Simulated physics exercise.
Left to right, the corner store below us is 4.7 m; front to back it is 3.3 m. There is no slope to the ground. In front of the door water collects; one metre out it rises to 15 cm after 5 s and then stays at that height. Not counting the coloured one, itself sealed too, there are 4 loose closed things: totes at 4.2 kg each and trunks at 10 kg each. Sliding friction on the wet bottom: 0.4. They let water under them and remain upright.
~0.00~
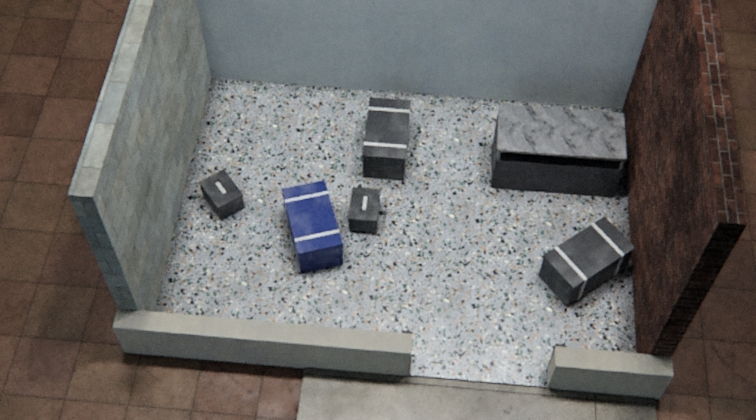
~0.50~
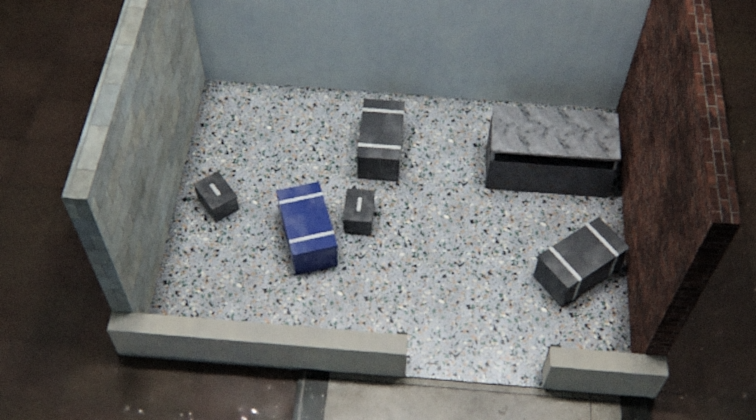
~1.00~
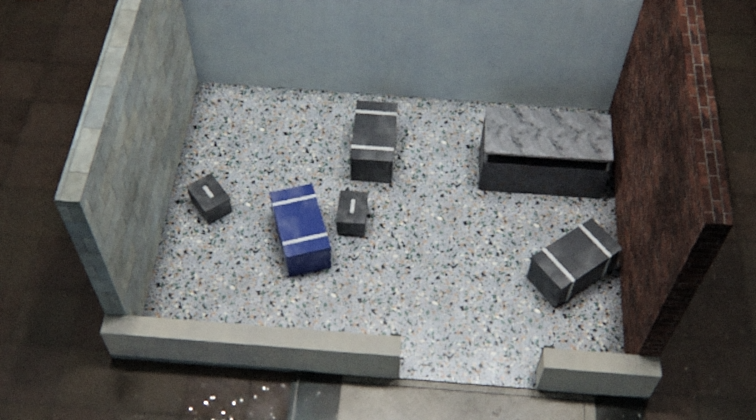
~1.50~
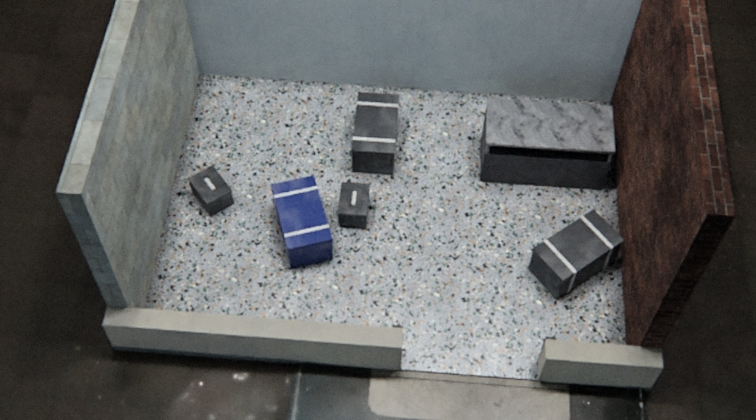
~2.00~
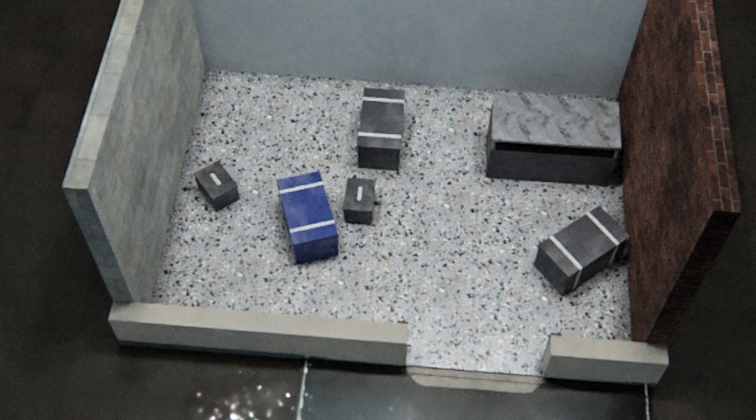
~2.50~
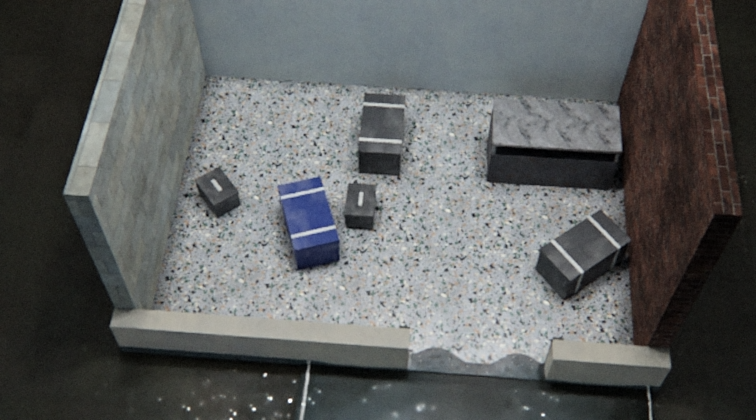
At first, a blue trunk, darker trunks and small totes sit on the speckled floor of a roofless store, with brown paving outside. Then the ground outside darkens and glistening water gathers in front, until it ripples at the doorway gap, while everything inside stays put.
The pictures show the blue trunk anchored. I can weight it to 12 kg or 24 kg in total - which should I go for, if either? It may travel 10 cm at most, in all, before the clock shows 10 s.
12 kg will do.
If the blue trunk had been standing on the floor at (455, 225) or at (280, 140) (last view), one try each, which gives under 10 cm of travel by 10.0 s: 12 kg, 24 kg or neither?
In that order: Neither holds; only the larger holds.
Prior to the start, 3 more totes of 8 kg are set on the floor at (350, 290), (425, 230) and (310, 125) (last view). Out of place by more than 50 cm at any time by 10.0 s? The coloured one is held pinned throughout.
First: Inside the limit; second: Beyond the limit; third: Inside the limit.
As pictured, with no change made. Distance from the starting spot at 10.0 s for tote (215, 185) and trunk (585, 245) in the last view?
0 cm and 10 cm respectively.
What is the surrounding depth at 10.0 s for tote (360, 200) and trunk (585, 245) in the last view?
First about 2 cm, second about 7 cm.
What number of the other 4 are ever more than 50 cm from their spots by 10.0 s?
That makes 2.
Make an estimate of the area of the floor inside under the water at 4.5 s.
Wet area: Approx. 3.0 m2.
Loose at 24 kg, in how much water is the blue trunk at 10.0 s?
Depth: Approx. 2 cm.
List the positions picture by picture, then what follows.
The blue trunk at (312, 216), on the bottom; water covers 0.0 m2; 0 of 5 have shifted, in the first frame.
The blue trunk at (306, 217) rests on the ground; 0.0 m2 under water; 0 of 5 have shifted, in the second frame.
The blue trunk at (300, 219) rests on the ground; water covers 0.0 m2; 0 of 5 have shifted, in the third frame.
The blue trunk at (301, 211) rests on the ground; water covers 0.0 m2; 0 of 5 have shifted, in the fourth frame.
The blue trunk at (307, 207), on the bottom; 0.0 m2 under water; 0 of 5 have shifted, in the fifth frame.
The blue trunk at (308, 212), on the bottom; 0.0 m2 under water; 0 of 5 have shifted, in the sixth frame.
After 3.5 s the blue trunk would be 0 cm from its start with 12 kg and 0 cm from its start with 24 kg; 0 cm of water round it then.
After 4.5 s the blue trunk would be 0 cm from its start with 12 kg and 0 cm from its start with 24 kg; 0 cm of water round it then.
After 7.0 s the blue trunk would be 0 cm from its start with 12 kg and 0 cm from its start with 24 kg; 2 cm of water round it then.
After 10.0 s the blue trunk would be 0 cm from its start with 12 kg and 0 cm from its start with 24 kg; 2 cm of water round it then.
